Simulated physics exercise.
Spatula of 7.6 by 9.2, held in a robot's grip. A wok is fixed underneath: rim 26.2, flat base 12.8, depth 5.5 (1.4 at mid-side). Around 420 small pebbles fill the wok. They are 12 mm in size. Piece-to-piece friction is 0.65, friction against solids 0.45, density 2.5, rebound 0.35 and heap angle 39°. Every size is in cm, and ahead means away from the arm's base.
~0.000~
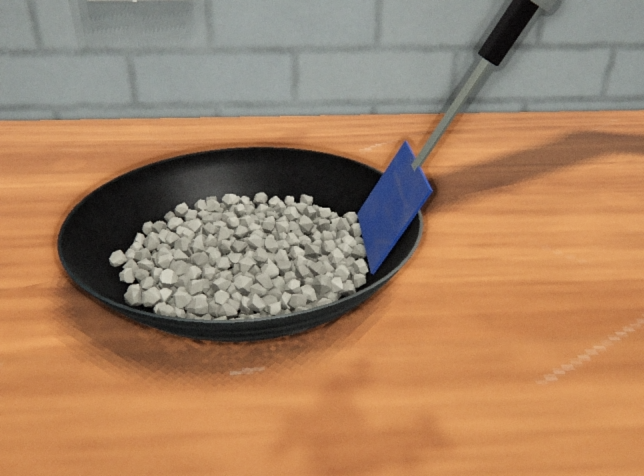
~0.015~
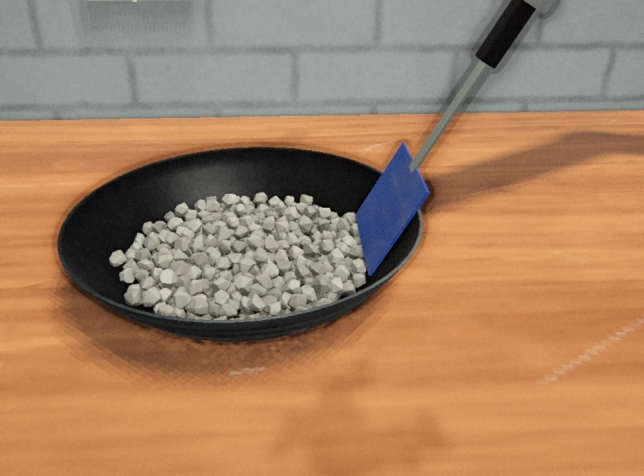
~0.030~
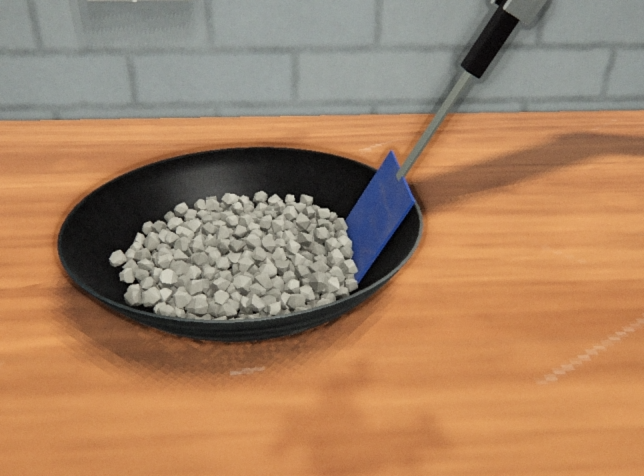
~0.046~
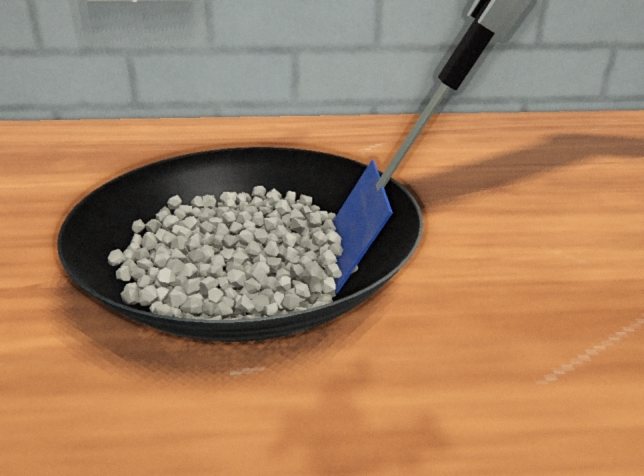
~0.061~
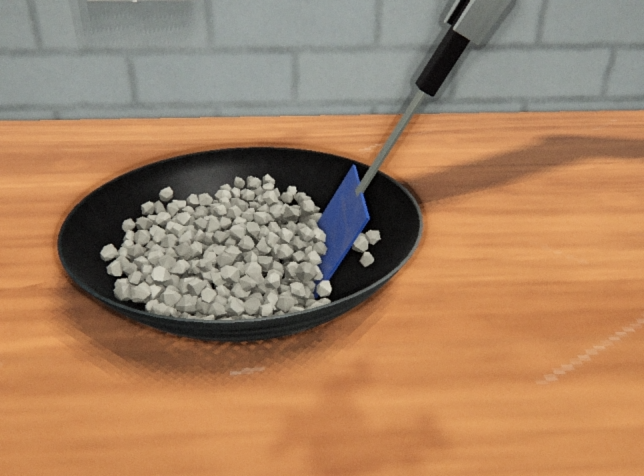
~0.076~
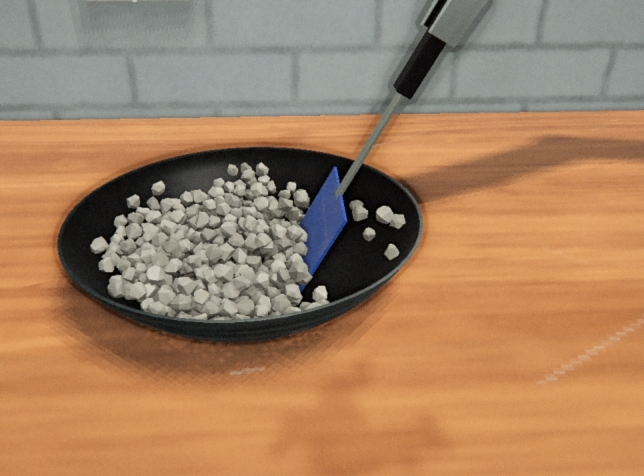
A black wok full of small grey pebbles sat on a wooden surface while a blue spatula pushed in from the right side, heaping them leftward as a few slipped behind the blade.
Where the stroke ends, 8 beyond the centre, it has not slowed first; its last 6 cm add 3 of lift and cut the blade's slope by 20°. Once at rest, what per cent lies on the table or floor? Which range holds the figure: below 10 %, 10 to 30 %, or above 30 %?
The figure lies above 30 %.
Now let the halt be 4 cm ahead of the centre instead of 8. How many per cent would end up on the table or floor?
5 %, roughly.
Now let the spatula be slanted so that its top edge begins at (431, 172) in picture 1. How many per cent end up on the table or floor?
Near 40 in a hundred.
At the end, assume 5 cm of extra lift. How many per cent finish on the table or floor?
Roughly 30 per cent.
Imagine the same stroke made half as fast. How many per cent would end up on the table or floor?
Roughly 20 per cent, I'd say.
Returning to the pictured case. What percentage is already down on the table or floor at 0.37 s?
Roughly 20 percent.
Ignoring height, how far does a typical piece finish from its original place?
7 cm.
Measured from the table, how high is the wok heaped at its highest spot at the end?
Near 5.5 centimetres high.
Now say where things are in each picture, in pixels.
In the first frame, spatula top edge at (418, 163), sloping 61°; upper third of the load around (248, 247), from x 120 to 360, top at y 200; 422 in the wok.
In the second frame, spatula top edge at (415, 165), sloping 61°; upper third of the load around (247, 247), from x 120 to 360, top at y 200.
In the third frame, spatula top edge at (402, 174), sloping 61°; upper third of the load around (250, 245), from x 120 to 360, top at y 200.
In the fourth frame, spatula top edge at (381, 184), sloping 61°; upper third of the load around (246, 241), from x 115 to 360, top at y 195.
In the fifth frame, spatula top edge at (361, 189), sloping 61°; upper third of the load around (240, 237), from x 110 to 370, top at y 180.
In the sixth frame, spatula top edge at (340, 191), sloping 61°; upper third of the load around (227, 232), from x 100 to 395, top at y 170; 422 in the wok.
By 0.11 s, sloping 61°, highest piece 11 above the table; 419 in the wok, 3 on the blade or in flight.
By 0.15 s, sloping 54°, highest piece 15 above the table; 417 in the wok, 5 on the blade or in flight.
By 0.37 s, sloping 41°, highest piece 13 above the table; 261 in the wok, 78 on the table or floor, 83 on the blade or in flight.
By 1.42 s, sloping 41°, highest piece 6 above the table; 260 in the wok, 162 on the table or floor.
Final count, 260 in the wok, 162 on the table or floor. That is 38 % on the table or floor.
